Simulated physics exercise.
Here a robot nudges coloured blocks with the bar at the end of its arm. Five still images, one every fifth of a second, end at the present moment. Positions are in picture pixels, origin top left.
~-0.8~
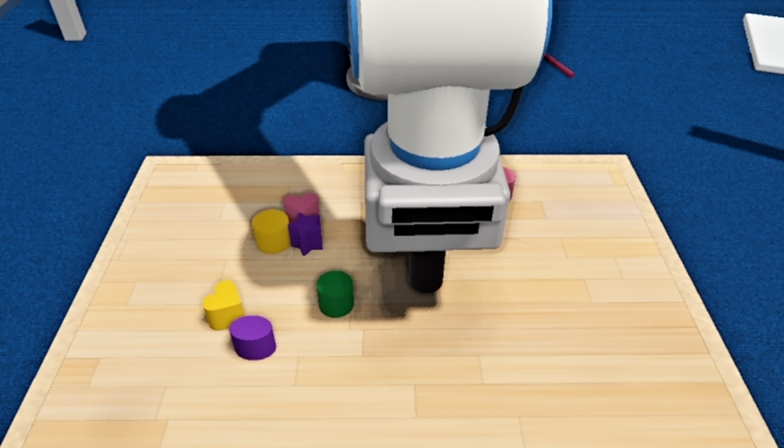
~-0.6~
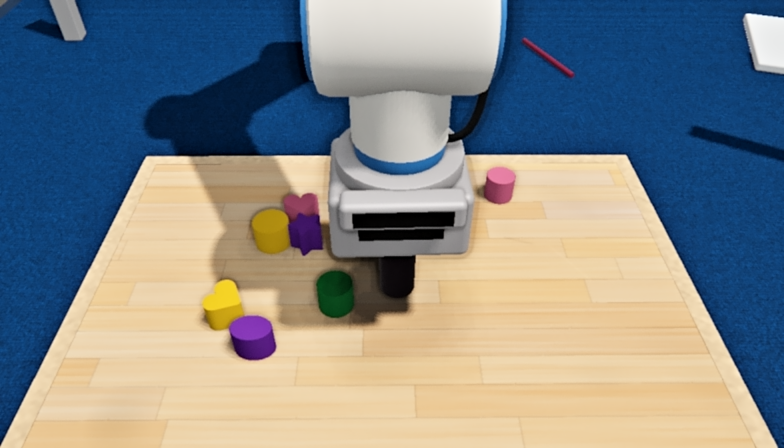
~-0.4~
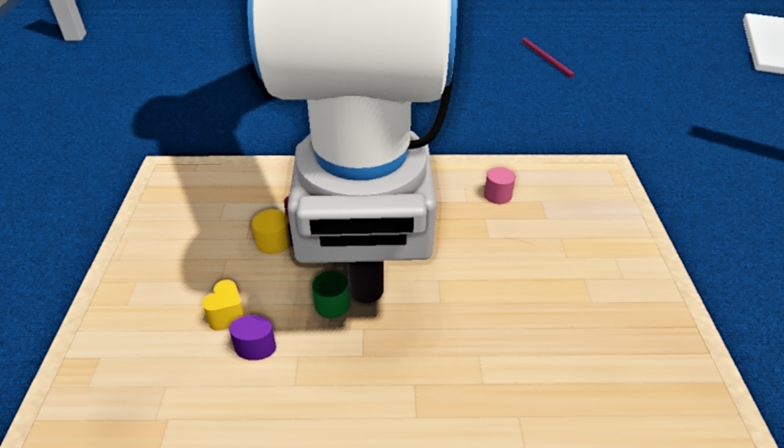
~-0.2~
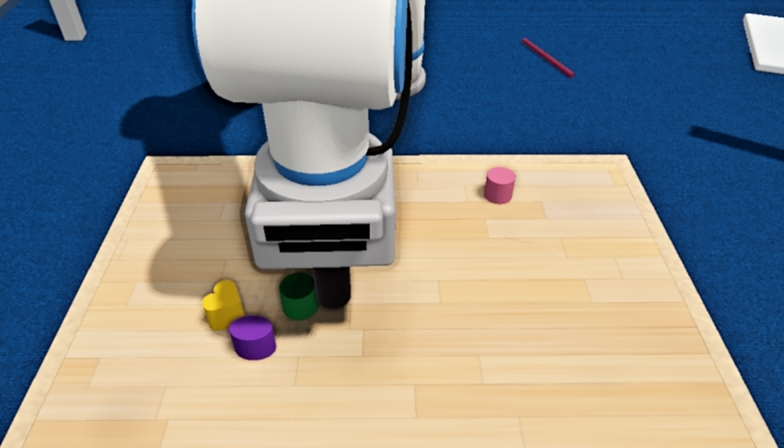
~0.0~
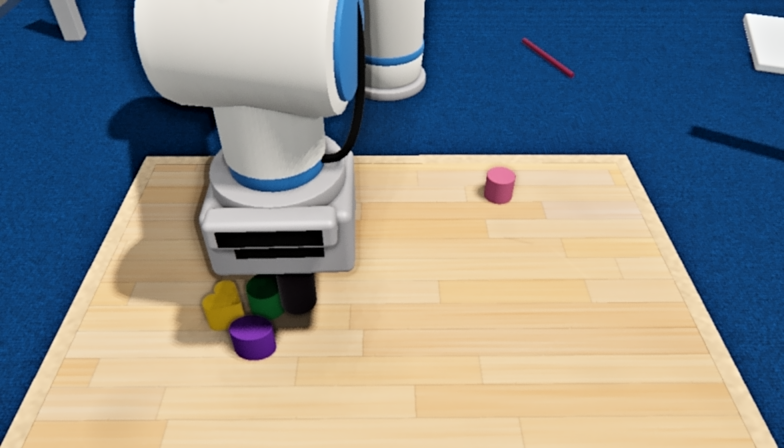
A white robot arm with blue bands sweeps left above a light wooden table on a blue floor, seen from a fixed, raised view. On the left sit yellow, purple and reddish-pink blocks and a green cylinder, with a pink cylinder near the back right. The arm's black bar closes on the green cylinder, then pushes it left beside the yellow heart and purple block.
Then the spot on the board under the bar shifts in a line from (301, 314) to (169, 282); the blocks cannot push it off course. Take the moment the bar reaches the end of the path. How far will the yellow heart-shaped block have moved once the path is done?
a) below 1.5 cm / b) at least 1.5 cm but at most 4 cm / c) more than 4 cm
b - at least 1.5 cm but at most 4 cm.
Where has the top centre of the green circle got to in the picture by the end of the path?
When the path ends, it will be at (138, 247).
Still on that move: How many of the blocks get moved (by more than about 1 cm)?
Most likely two.
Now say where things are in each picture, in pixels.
The first frame shows bar tip (426, 281); block tops, yellow heart-shaped block (222, 296); purple elliptical block (250, 327); green circle (334, 283).
The second frame shows bar (397, 286); blocks unchanged.
The third frame shows bar (367, 291); green circle (330, 283).
The fourth frame shows bar (334, 296); green circle (297, 285).
The fifth frame shows bar (299, 301); yellow heart-shaped block (222, 296); purple elliptical block (250, 327); green circle (264, 285).
One third of the way, bar (252, 290); yellow heart-shaped block (204, 297), turned 45° anticlockwise; green circle (219, 273).
Two thirds of the way, bar (207, 279); yellow heart-shaped block (202, 298), turned 50° anticlockwise; green circle (176, 260).
At the end, bar (164, 269); yellow heart-shaped block (202, 298), turned 50° anticlockwise; purple elliptical block in place; green circle (138, 247).
